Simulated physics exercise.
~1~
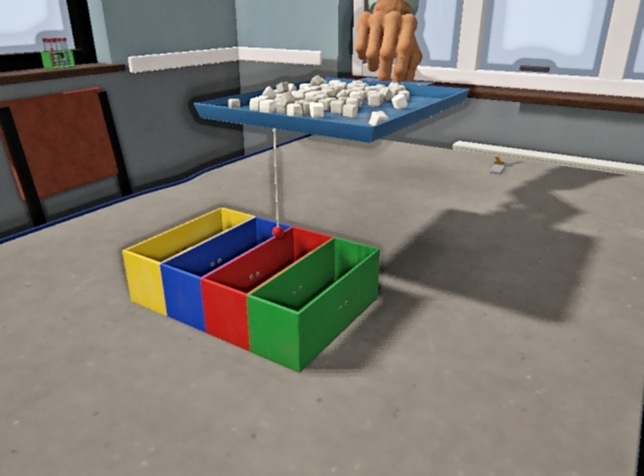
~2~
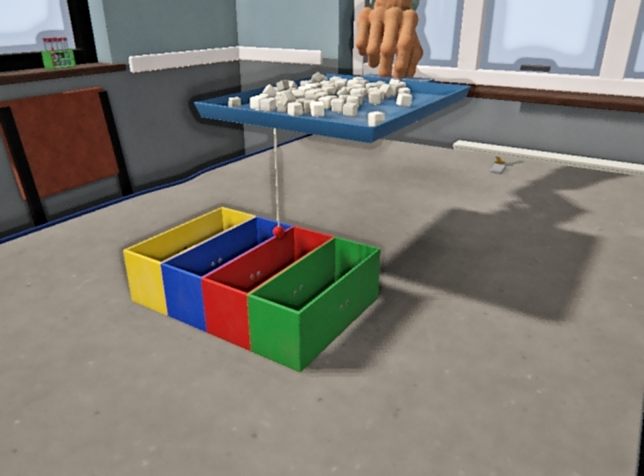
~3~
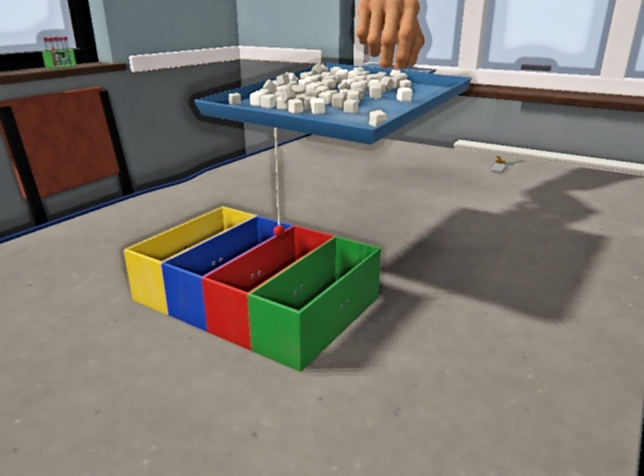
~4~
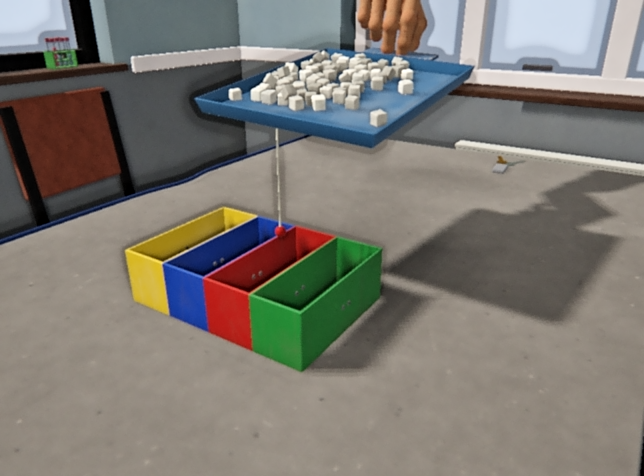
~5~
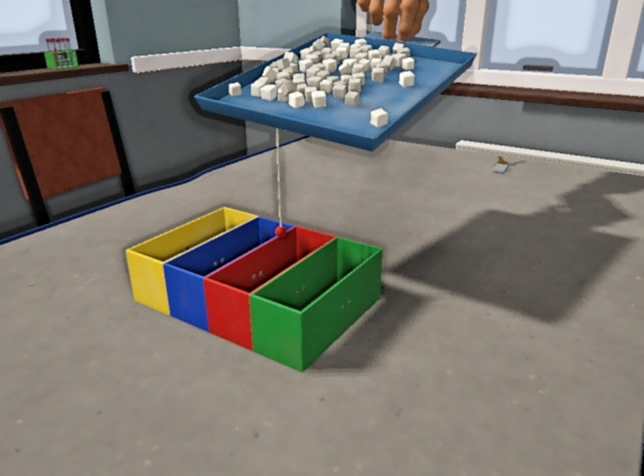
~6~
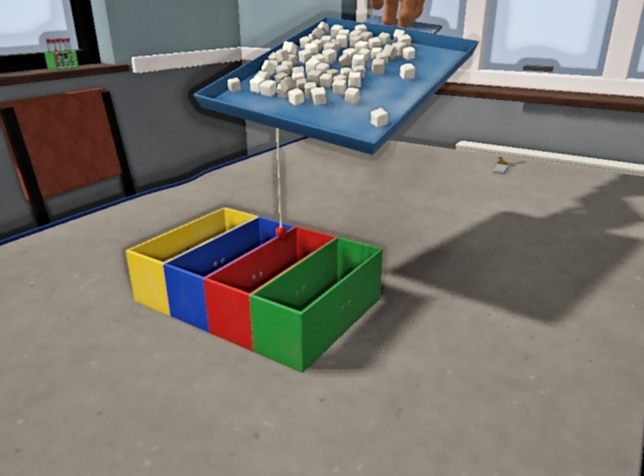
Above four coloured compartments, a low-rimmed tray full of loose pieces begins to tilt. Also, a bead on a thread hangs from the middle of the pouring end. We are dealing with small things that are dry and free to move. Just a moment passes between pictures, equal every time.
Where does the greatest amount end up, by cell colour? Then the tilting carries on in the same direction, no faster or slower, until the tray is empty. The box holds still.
In the green cell.
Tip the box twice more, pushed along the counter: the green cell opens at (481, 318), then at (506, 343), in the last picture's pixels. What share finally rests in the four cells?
In turn 90 and 70 in a hundred.
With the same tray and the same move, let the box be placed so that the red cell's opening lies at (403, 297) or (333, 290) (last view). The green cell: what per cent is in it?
0 and 10 in a hundred.
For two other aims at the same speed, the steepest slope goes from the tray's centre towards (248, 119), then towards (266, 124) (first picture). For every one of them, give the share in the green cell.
The first try gives close to 0 percent; the next gives 10 percent.
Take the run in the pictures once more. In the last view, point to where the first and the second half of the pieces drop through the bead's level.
(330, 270) for the early half, (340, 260) for the late half.
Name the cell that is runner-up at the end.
Second best is red.
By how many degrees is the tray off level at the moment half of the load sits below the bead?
Somewhere around 95 degrees.
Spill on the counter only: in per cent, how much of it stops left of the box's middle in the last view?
About 10 %.
Soon after the last picture, tray tipped steeply; most on the tray; a small part falling or outside the box.
A little later, tray tipped right over; about a quarter on the tray; a small part in the green cell; a small part in the red cell; about half falling or outside the box.
Later still, tray tipped past a quarter turn; about a third in the green cell; a small part in the red cell; a stray few in the blue cell; about a third falling or outside the box.
At rest, tray tipped past a quarter turn; about a third in the green cell; a small part in the red cell; a stray few in the blue cell; none in the yellow cell; about a third outside the box.
